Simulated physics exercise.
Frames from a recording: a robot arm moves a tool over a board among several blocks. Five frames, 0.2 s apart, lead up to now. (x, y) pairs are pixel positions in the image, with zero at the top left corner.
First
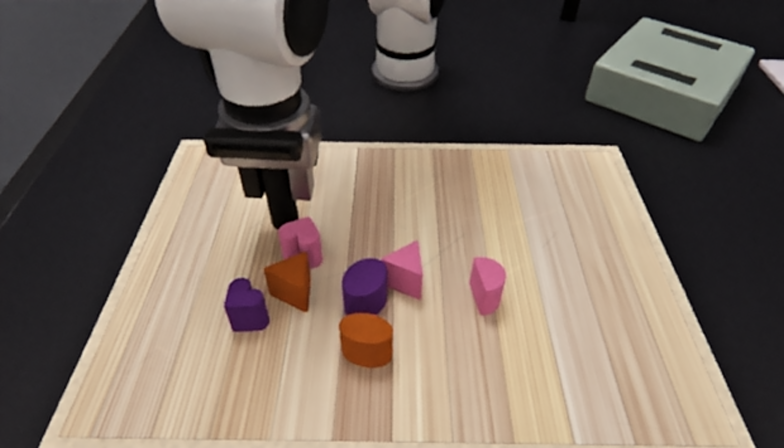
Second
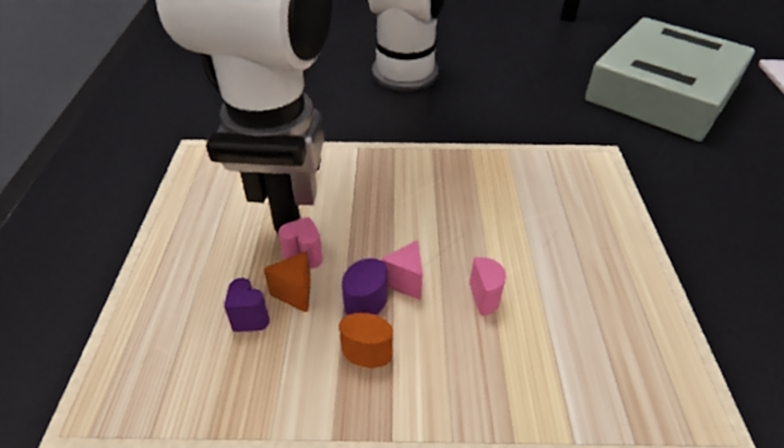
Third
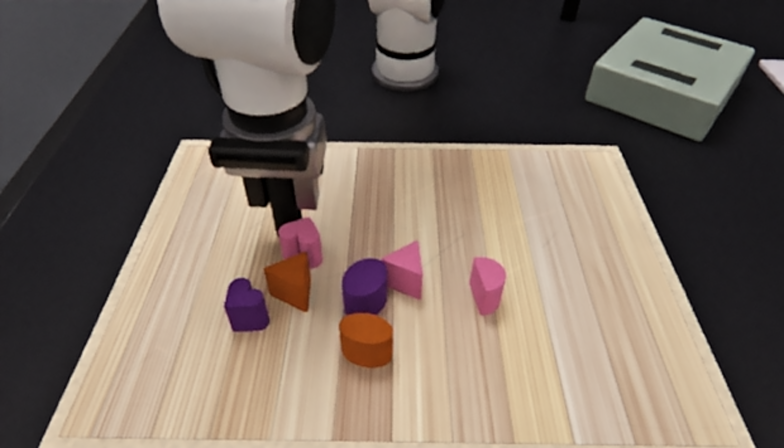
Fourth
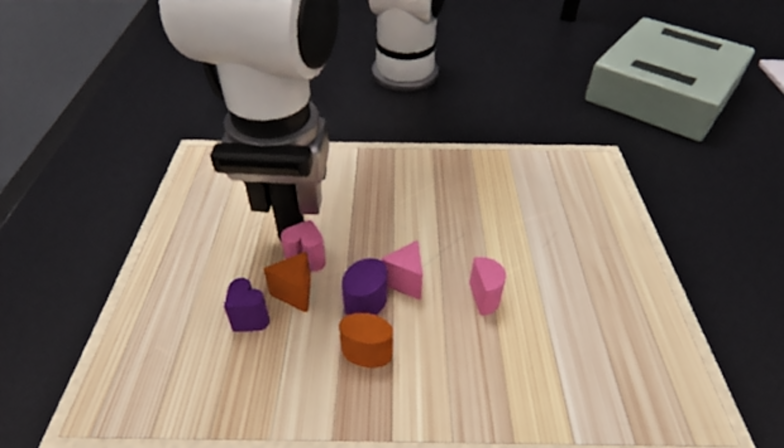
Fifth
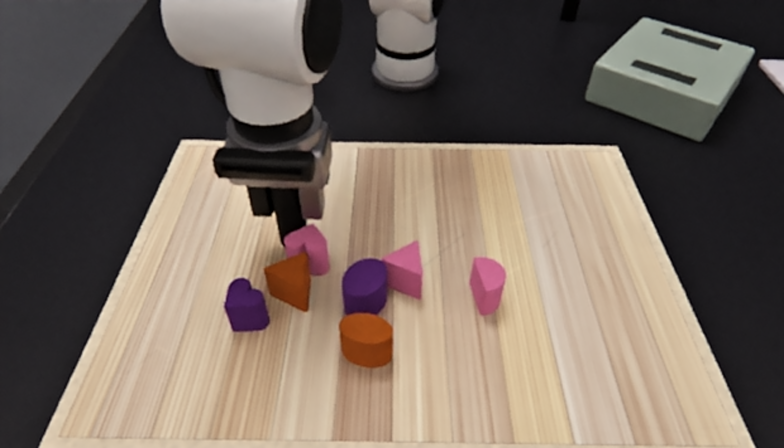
A robot arm moves its black tool slightly down and to the right over a wooden board, nudging a pink heart-shaped block a short way in the same direction, while the orange, purple and other pink blocks stay still.
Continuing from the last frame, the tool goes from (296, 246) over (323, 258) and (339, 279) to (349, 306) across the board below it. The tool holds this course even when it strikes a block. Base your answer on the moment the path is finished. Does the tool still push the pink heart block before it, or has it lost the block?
Carried ahead at the end.
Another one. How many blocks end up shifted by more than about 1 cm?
The number will come to 3 or more.
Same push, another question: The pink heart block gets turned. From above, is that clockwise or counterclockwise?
Direction: Clockwise.
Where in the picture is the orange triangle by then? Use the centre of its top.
I'd guess (292, 284).
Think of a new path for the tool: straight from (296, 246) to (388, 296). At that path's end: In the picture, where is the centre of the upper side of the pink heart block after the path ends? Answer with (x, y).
Answer: (337, 276).
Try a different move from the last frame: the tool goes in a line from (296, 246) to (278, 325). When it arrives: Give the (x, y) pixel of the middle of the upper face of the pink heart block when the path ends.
It ends at (318, 252).
The first path, step by step. One third of the way, tool at (323, 252); orange triangle at (292, 273), turned 25° clockwise; pink heart block at (328, 256), turned 35° clockwise.
Two thirds of the way, tool at (338, 274); orange triangle at (293, 280), turned 75° clockwise; pink heart block at (335, 280), turned 40° clockwise; purple elliptical block at (373, 284), turned 35° anticlockwise.
At the end, tool at (348, 299); orange triangle at (292, 284), turned 100° clockwise; pink heart block at (332, 306), turned 60° clockwise; purple elliptical block at (383, 292), turned 55° anticlockwise; pink triangle in place.
